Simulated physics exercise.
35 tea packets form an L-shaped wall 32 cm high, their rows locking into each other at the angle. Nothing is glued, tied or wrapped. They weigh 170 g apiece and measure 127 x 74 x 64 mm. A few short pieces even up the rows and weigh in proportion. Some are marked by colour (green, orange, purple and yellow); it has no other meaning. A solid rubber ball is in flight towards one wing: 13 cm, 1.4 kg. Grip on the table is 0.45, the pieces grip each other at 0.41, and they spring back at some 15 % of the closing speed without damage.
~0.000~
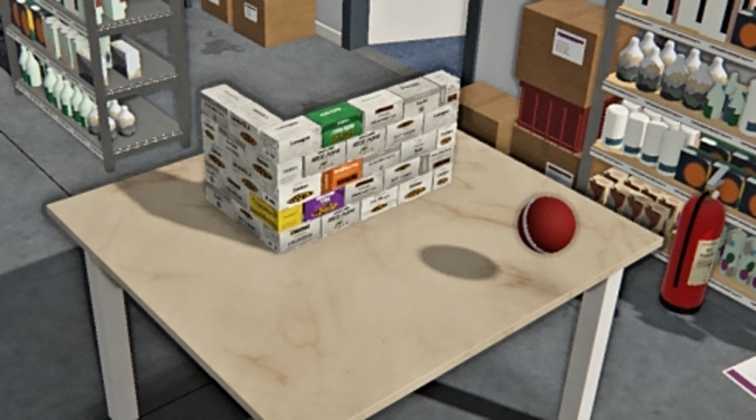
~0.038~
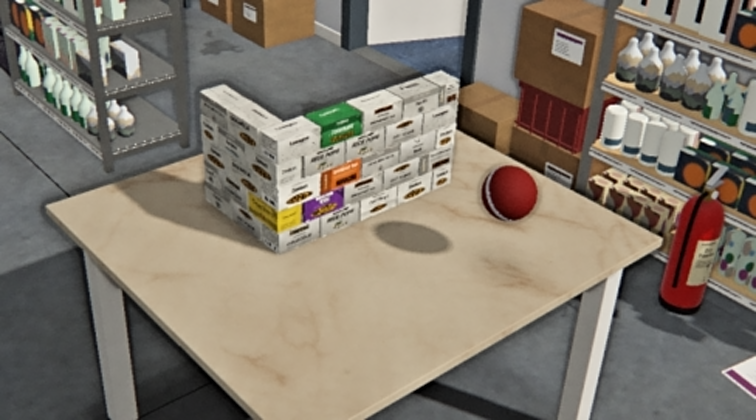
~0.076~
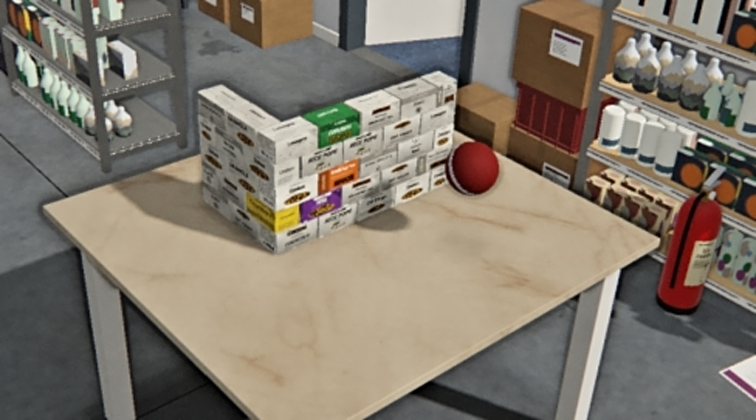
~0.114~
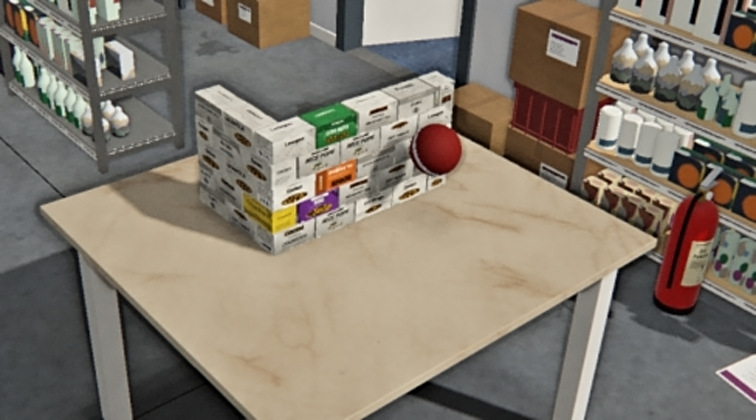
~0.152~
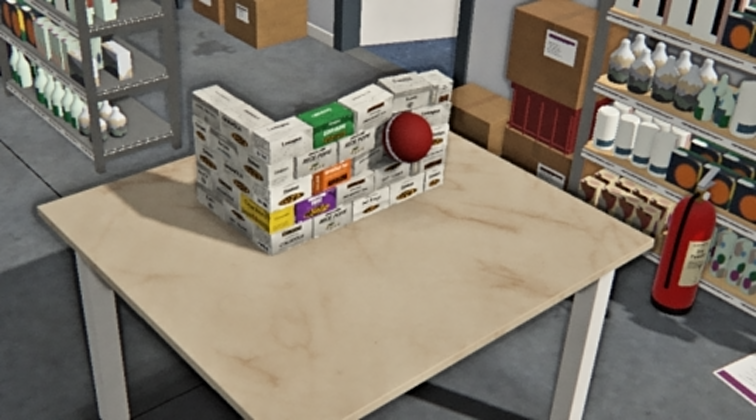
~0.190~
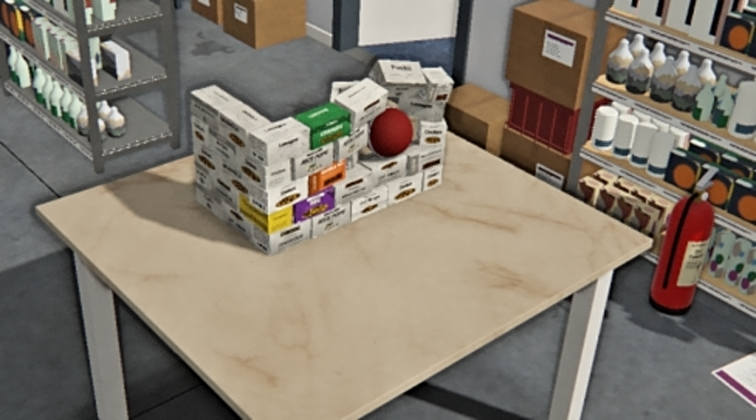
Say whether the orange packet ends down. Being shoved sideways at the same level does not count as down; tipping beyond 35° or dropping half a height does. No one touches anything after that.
The orange packet holds its level.
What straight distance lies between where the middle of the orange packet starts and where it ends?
About 2 cm.
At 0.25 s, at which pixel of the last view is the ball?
At about (365, 119).
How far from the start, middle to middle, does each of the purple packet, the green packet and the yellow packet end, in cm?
Moved: Purple 0, green 40, yellow 0.
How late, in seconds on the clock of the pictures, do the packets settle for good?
Near 2.0 s.
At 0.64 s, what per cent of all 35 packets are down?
30 per cent by then.
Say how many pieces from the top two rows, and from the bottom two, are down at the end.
Top 7, bottom 1.
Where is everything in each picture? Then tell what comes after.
In the first frame (we follow the side turned to the camera; the camera pans a little), ball (546, 225) 40 cm from contact, 3.3 m/s; orange packet (342, 176); yellow packet (263, 212); purple packet (326, 205); no piece has moved.
In the second frame, ball (509, 194) 29 cm from contact, 3.2 m/s; orange packet (342, 177).
In the third frame, ball (472, 168) 17 cm from contact, 3.1 m/s; orange packet (339, 177).
In the fourth frame, ball (436, 150) 50 mm from contact, 3.1 m/s; orange packet (337, 178).
In the fifth frame, ball (408, 138) after contact, 1.9 m/s; orange packet (333, 177); steepest lean 9°, the packet at (412, 100); 10 stirred so far.
In the sixth frame, ball (388, 132) after contact, 1.7 m/s; orange packet (329, 177) displaced 13 mm; green packet (332, 132) displaced 7 mm; yellow packet (253, 213); steepest lean 32°, the packet at (402, 90); 16 stirred so far.
Around 0.25 s, ball still moving; 2 of the 35 packets down; orange packet displaced 16 mm; green packet displaced 12 mm.
Around 0.38 s, ball still moving; 9 of the 35 packets down; orange packet displaced 17 mm; green packet tipped 10°.
Around 0.64 s, ball still moving; 10 of the 35 packets down; orange packet displaced 16 mm; green packet tipped 10°.
Around 1.22 s, ball still moving; 11 of the 35 packets down; orange packet displaced 17 mm; green packet on its side.
Finally (2.2 s), ball rolling away; 11 of the 35 packets down; orange packet displaced 17 mm; green packet on its side; purple packet unmoved. Seen by the last camera, middles, orange packet near (317, 171), green packet near (429, 196).
